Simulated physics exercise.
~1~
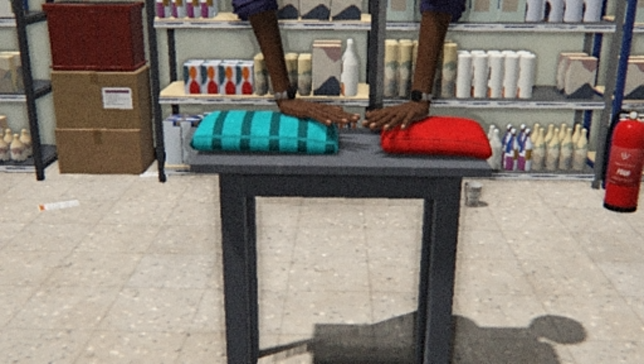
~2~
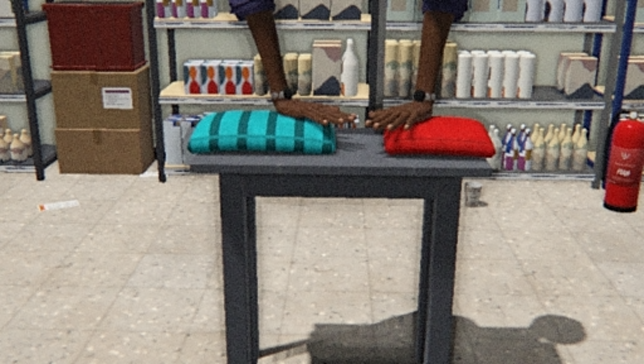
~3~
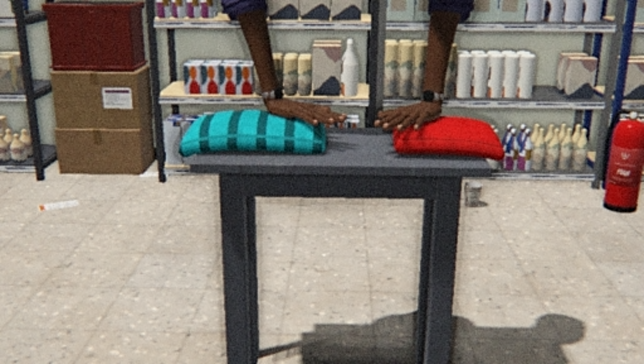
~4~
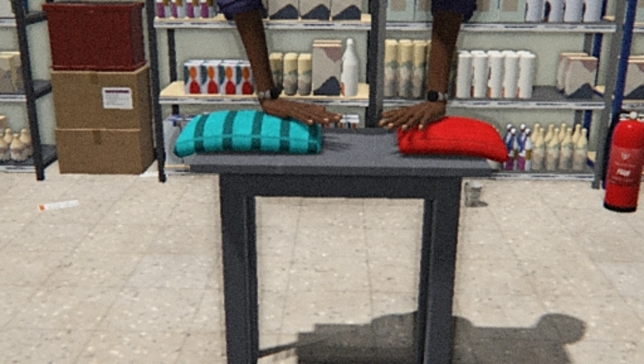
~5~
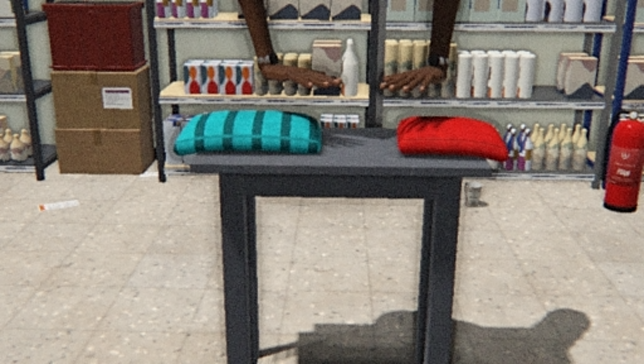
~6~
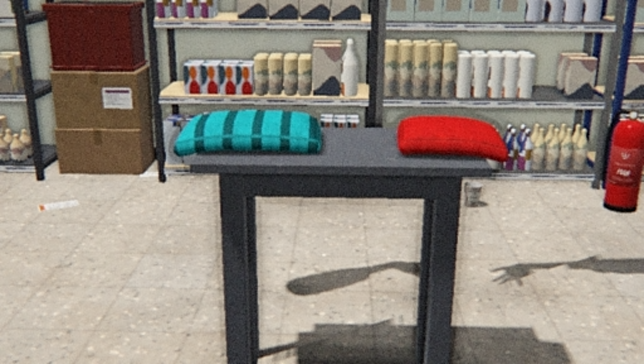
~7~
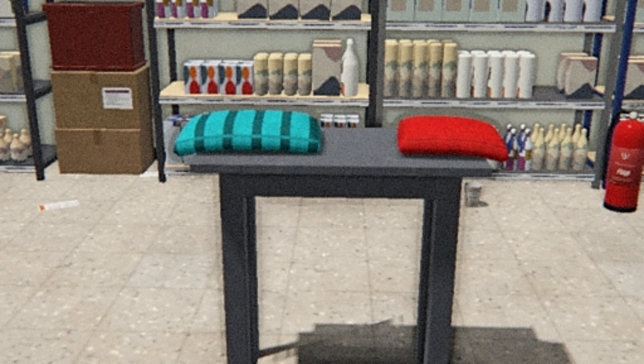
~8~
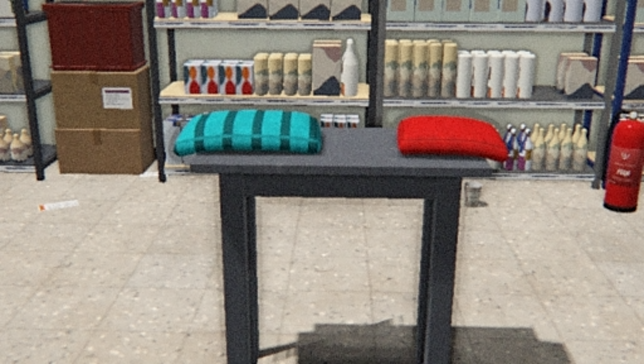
In this clip, two hands push a turquoise striped folded blanket and a red sack slightly apart on a dark bench, the blanket moving left and the sack right. The hands then lift and withdraw from view, leaving both soft items lying still on top.
